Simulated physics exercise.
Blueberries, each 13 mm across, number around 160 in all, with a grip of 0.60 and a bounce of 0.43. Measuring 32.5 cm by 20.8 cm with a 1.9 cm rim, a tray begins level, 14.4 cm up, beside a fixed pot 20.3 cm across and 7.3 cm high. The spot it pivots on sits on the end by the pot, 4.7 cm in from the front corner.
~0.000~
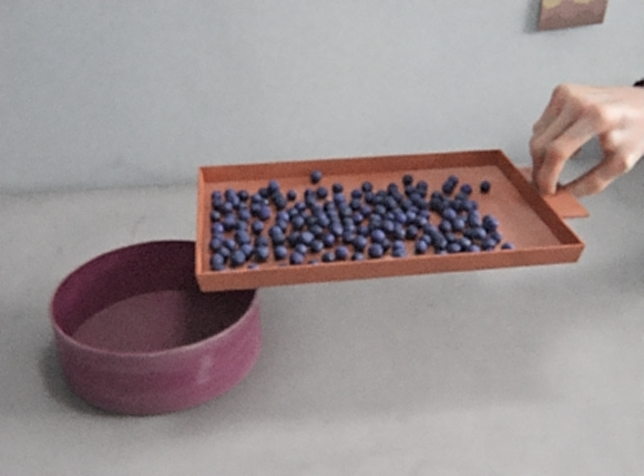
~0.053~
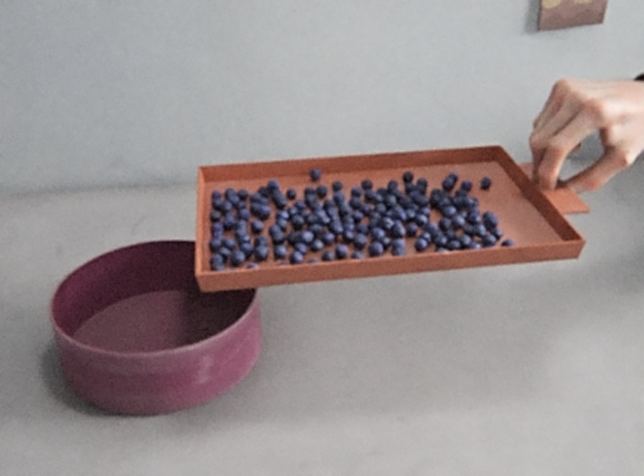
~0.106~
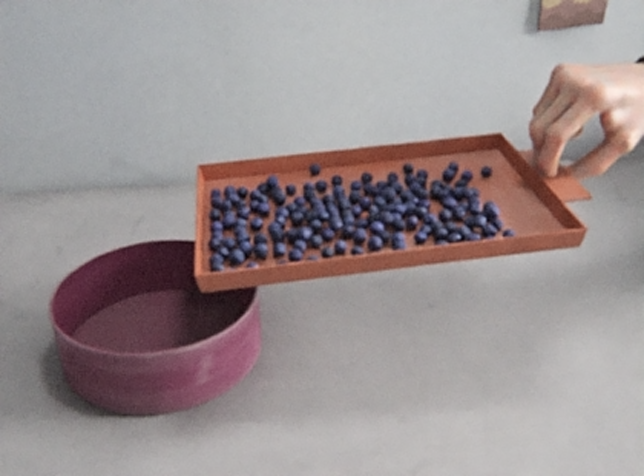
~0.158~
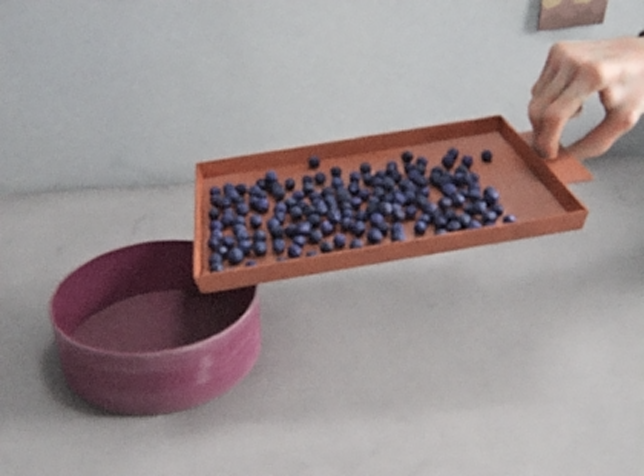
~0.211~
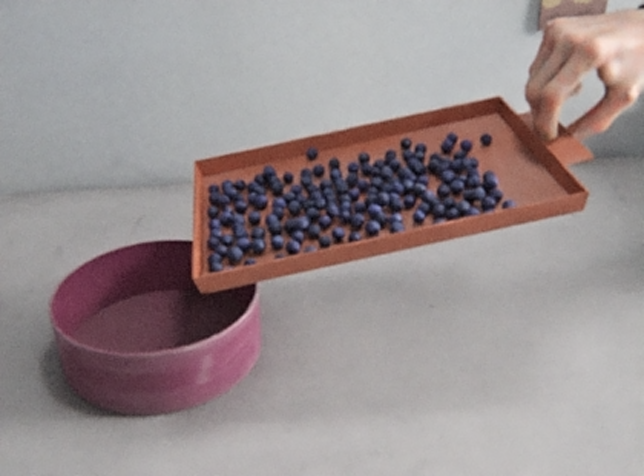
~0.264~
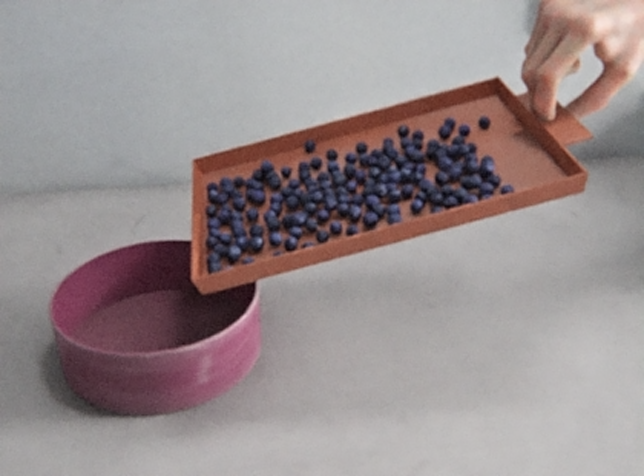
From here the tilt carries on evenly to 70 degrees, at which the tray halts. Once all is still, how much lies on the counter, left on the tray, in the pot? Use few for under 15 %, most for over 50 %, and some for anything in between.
Counter: Few, tray: Most, pot: Few.
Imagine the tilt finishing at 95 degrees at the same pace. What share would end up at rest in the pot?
That comes out at some 55 per cent.
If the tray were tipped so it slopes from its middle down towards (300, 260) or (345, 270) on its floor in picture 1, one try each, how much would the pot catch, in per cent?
Estimate: Some 0 % and some 0 % respectively.
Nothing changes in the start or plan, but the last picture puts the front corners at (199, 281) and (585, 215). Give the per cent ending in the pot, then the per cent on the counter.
Pot: 0, counter: 0.
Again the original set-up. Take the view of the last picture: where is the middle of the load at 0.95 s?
At that time the load is centred around (231, 179).
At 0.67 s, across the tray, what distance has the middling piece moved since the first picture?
Displacement on the tray: Roughly 6 cm.
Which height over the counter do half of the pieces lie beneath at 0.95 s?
Height: Around 22 cm.
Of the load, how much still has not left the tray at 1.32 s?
Some 100 per cent of the load.
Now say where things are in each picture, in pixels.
In the first picture, tray tilt 0 degrees, front corners at (200, 272) and (580, 243); middle of the pieces at (347, 223); pot at (156, 290).
In the second picture, tray tilt 1 degrees, front corners at (200, 272) and (581, 239); middle of the pieces at (347, 221).
In the third picture, tray tilt 3 degrees, front corners at (199, 273) and (582, 227), lowest corner left front; middle of the pieces at (347, 216).
In the fourth picture, tray tilt 7 degrees, front corners at (198, 274) and (583, 209), lowest corner left front; middle of the pieces at (346, 209).
In the fifth picture, tray tilt 10 degrees, front corners at (197, 275) and (583, 191), lowest corner left front; middle of the pieces at (344, 201).
In the sixth picture, tray tilt 14 degrees, front corners at (196, 277) and (582, 172), lowest corner left front; middle of the pieces at (342, 193); pot at (156, 290). The tray's pace is about 65 degrees a second.
After 0.67 s, tilt 41 degrees; the tray holds 100 %, the pot 0 %.
After 0.95 s, tilt 59 degrees; the tray holds 100 %, the pot 0 %.
After 1.32 s, tilt 70 degrees; the tray holds 100 %, the pot 0 %.
At rest (2.0 s), counter 0 %, tray 95 %, pot 0 %.
